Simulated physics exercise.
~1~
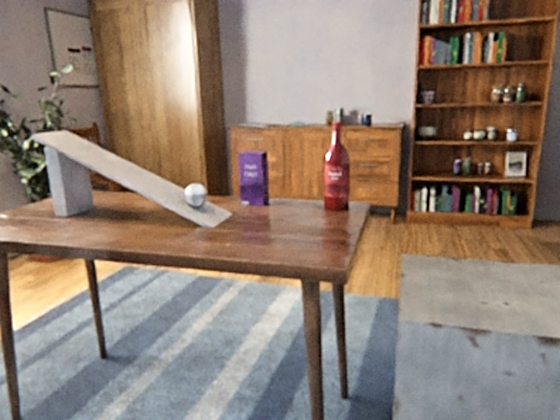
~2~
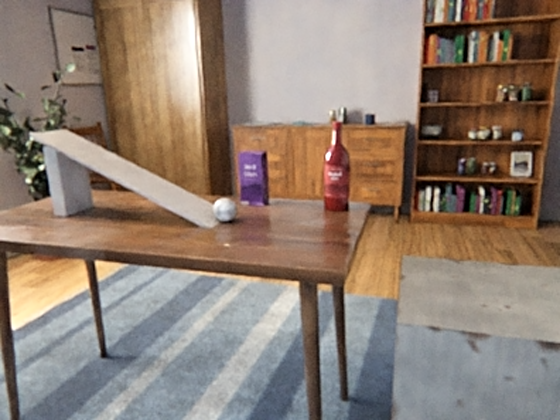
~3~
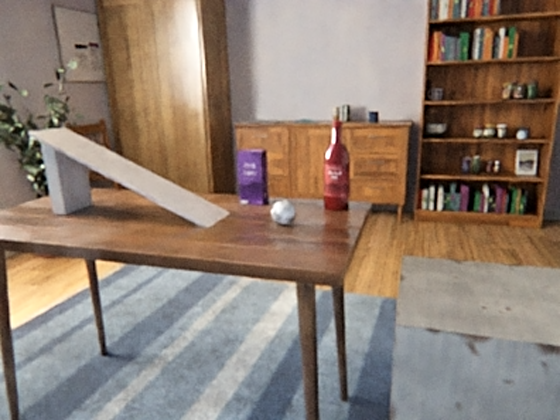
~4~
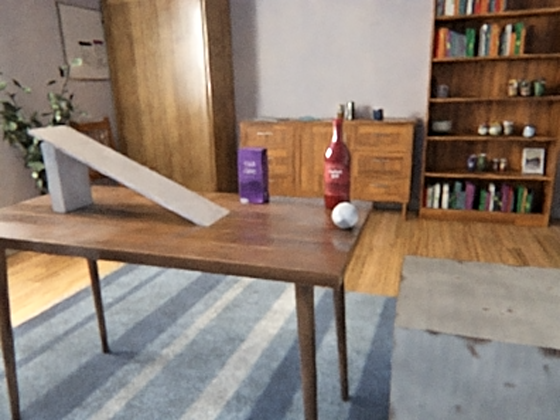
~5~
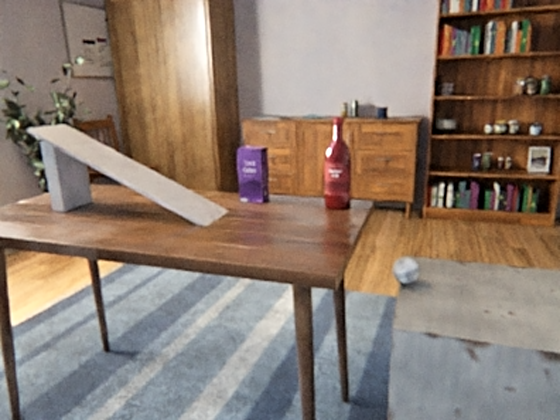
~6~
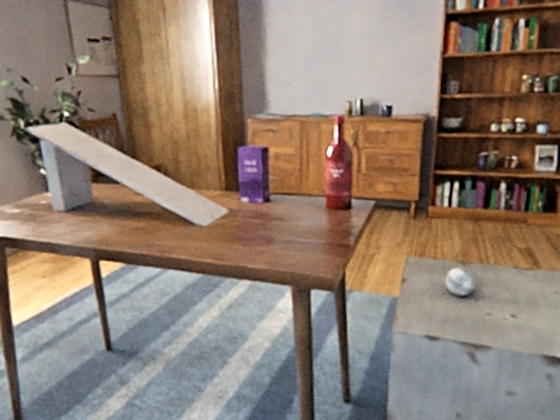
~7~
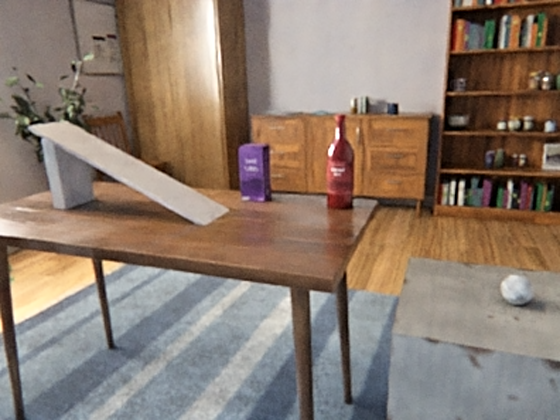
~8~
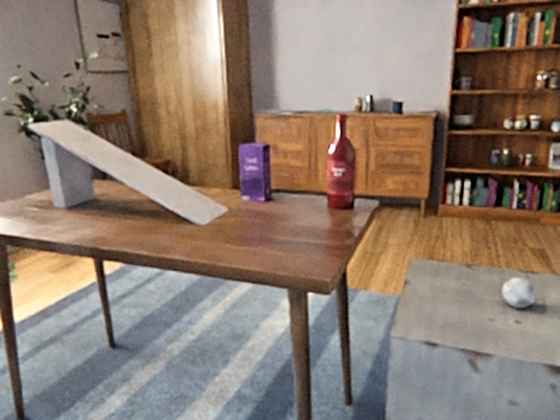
A wooden table holds a ramp as a ball rolls off, clears a gap and lands on a gray block.
